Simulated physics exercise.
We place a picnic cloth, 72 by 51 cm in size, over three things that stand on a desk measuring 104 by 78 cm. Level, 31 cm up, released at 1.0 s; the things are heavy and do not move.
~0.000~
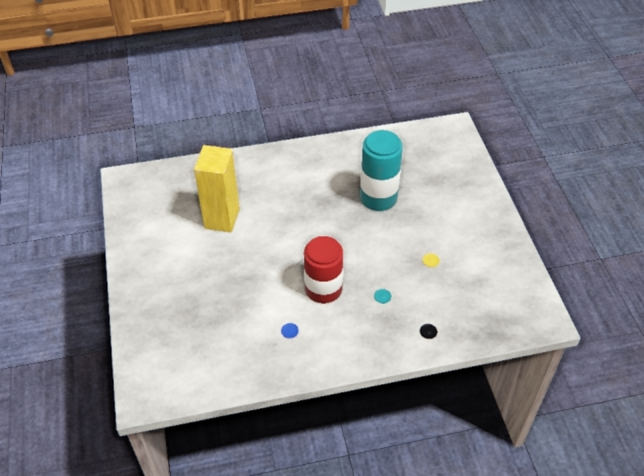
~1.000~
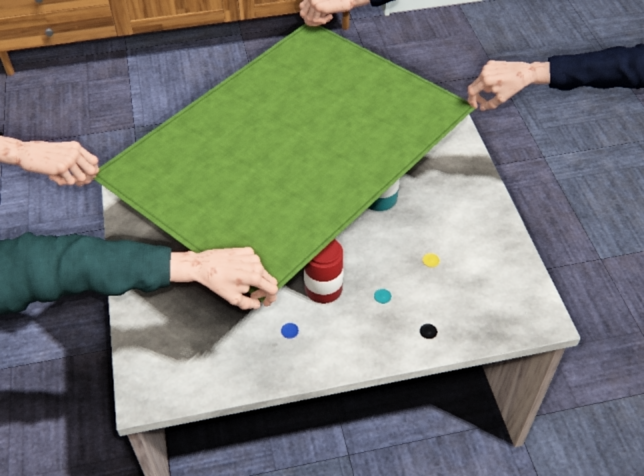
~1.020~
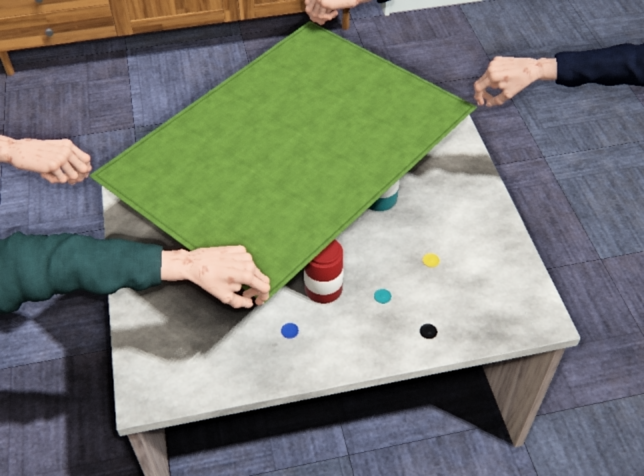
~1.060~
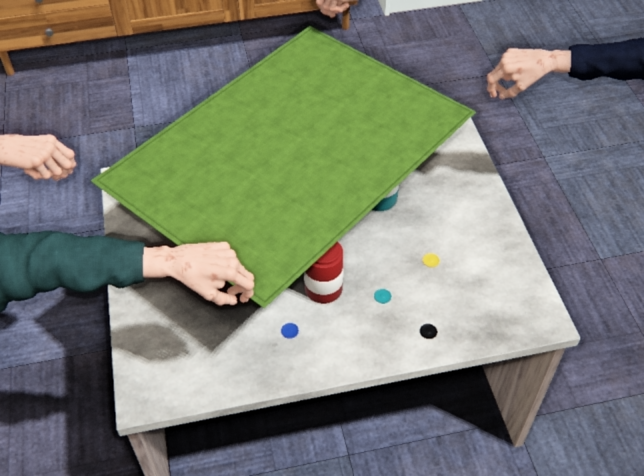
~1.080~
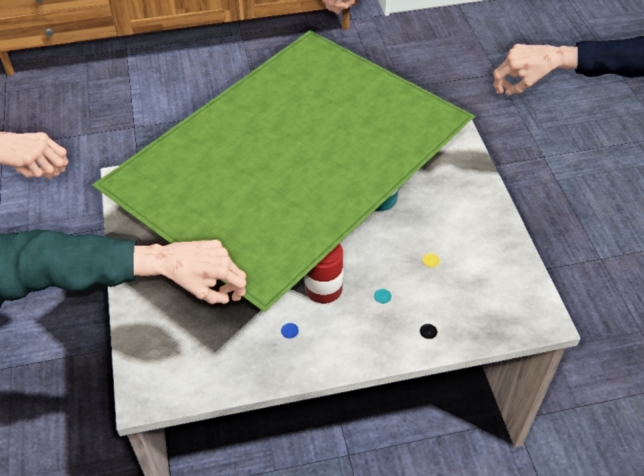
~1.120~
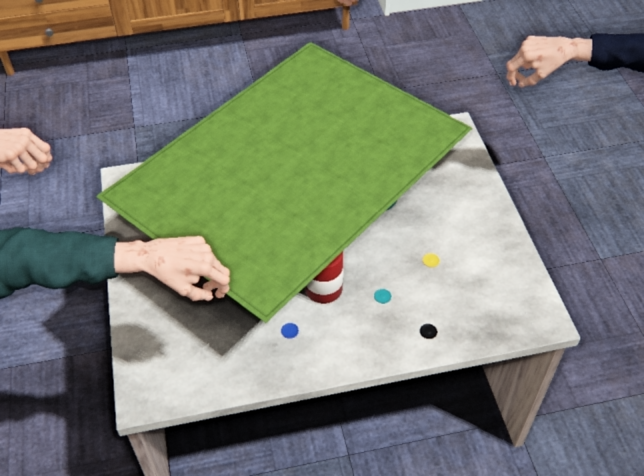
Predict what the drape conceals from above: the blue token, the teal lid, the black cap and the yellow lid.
My prediction: The blue token will get draped; the teal lid will remain visible; the black cap will remain visible; the yellow lid will remain visible.
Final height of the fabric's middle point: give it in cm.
The middle settles about 12 cm high.
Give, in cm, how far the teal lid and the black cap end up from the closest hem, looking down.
Roughly 6 cm, then 20 cm.
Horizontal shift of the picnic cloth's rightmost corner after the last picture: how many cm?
Horizontal travel: Approx. 14 cm.
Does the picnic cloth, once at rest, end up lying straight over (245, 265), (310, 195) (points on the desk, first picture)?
The first gets covered; the second gets covered.
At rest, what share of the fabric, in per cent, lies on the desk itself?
5 %.
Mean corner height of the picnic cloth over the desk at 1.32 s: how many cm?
The corners are on average some 4 cm above the surface.
After 1.3 s, 5 % of it is down, spanning 59 by 64 cm, above blue token.
After 1.5 s, 5 % of it is down, spanning 71 by 62 cm, above blue token.
After 1.7 s, 5 % of it is down, spanning 69 by 65 cm, above blue token.
After 1.9 s, 5 % of it is down, spanning 62 by 65 cm, above blue token.
After 2.7 s, 5 % of it is down, spanning 67 by 65 cm, above blue token.
